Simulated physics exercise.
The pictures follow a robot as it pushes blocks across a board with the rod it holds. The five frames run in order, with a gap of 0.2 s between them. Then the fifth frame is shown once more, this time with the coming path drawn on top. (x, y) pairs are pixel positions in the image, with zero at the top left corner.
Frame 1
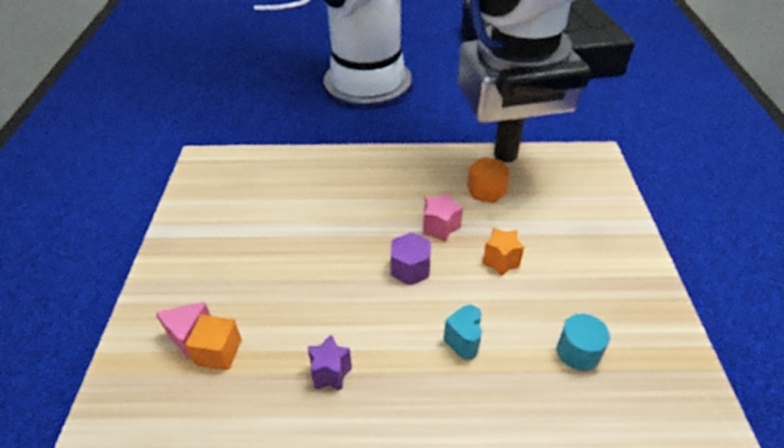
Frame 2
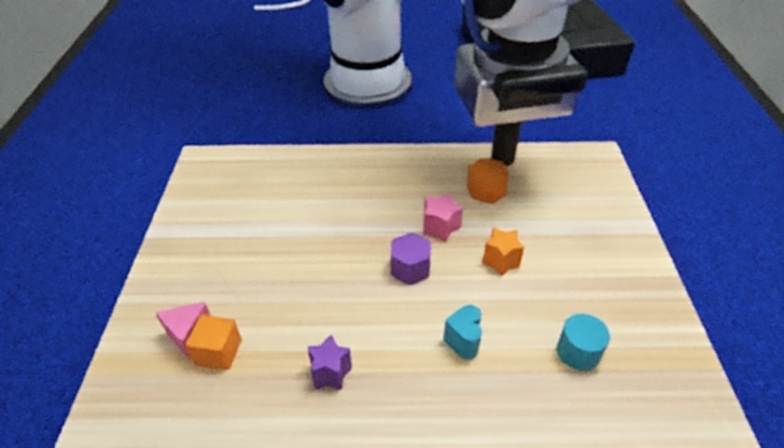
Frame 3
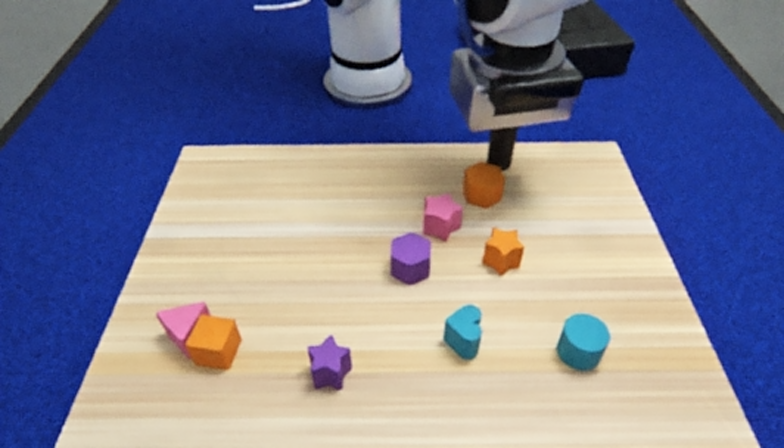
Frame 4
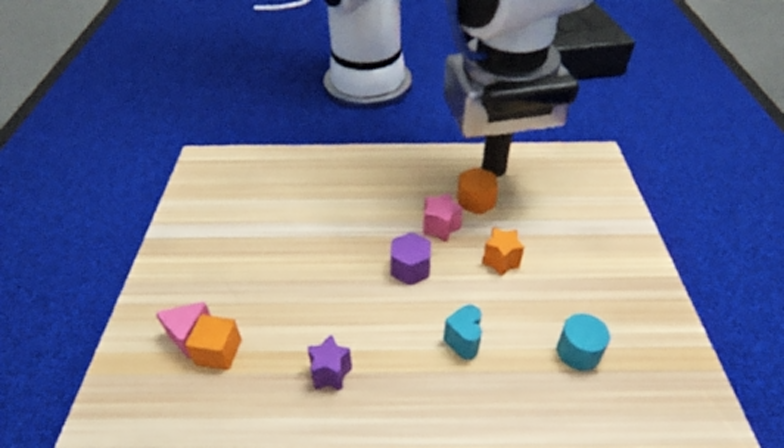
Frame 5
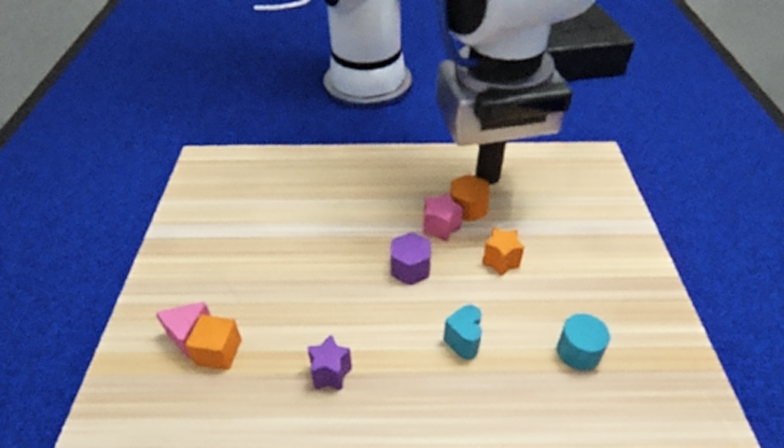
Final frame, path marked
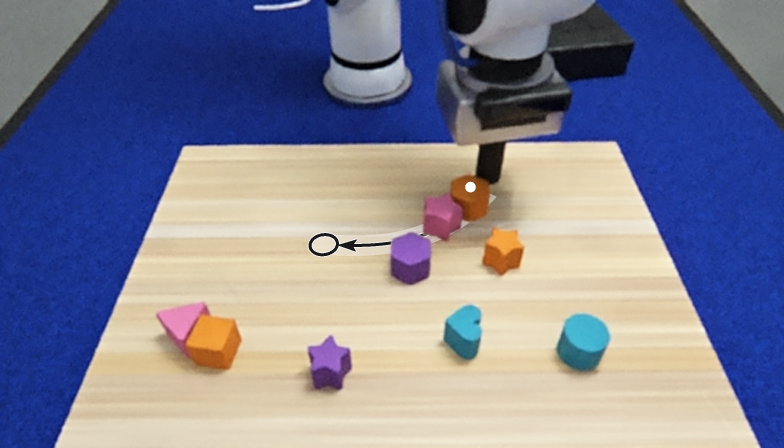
On a wooden board over blue carpet, a robot arm's black rod nudges an orange hexagon down-left to a pink star.
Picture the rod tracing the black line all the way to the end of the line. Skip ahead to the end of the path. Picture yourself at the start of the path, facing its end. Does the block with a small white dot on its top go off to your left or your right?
It goes left.
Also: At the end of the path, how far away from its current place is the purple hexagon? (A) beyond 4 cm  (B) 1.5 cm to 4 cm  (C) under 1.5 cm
Choice B: 1.5 cm to 4 cm.
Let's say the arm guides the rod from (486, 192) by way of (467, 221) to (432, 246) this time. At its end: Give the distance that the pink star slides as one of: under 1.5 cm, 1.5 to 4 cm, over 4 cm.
Over 4 cm.
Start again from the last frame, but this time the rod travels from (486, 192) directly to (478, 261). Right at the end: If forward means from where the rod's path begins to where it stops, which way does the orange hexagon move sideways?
Measured against the direction from start to end, the orange hexagon shifts toward the right-hand side.
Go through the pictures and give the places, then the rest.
Tip of the rod (506, 155), middles of tops, purple hexagon (411, 248), pink star (442, 206), orange hexagon (490, 169), orange star (505, 240), in the first picture.
Rod (503, 159), nothing pushed, in the second picture.
Rod (499, 164), orange hexagon (485, 174), in the third picture.
Rod (494, 170), orange hexagon (478, 180), in the fourth picture.
Rod (488, 177), purple hexagon (411, 248), pink star (442, 206), orange hexagon (470, 187), orange star (505, 240), in the fifth picture.
The line goes from (486, 192) through (448, 224) and (390, 243) to (324, 245); the dot is on the orange hexagon.
The first path, step by step. One third of the way, rod (448, 209); purple hexagon (395, 263), turned 30° anticlockwise; pink star (392, 232); orange hexagon (424, 218), turned 20° clockwise.
Two thirds of the way, rod (388, 229); purple hexagon (390, 268), turned 55° anticlockwise; pink star (331, 259), turned 10° anticlockwise; orange hexagon (363, 240).
At the end, rod (322, 230); purple hexagon (390, 268), turned 55° anticlockwise; pink star (306, 279), turned 45° anticlockwise; orange hexagon (323, 250), turned 25° anticlockwise; orange star unmoved.
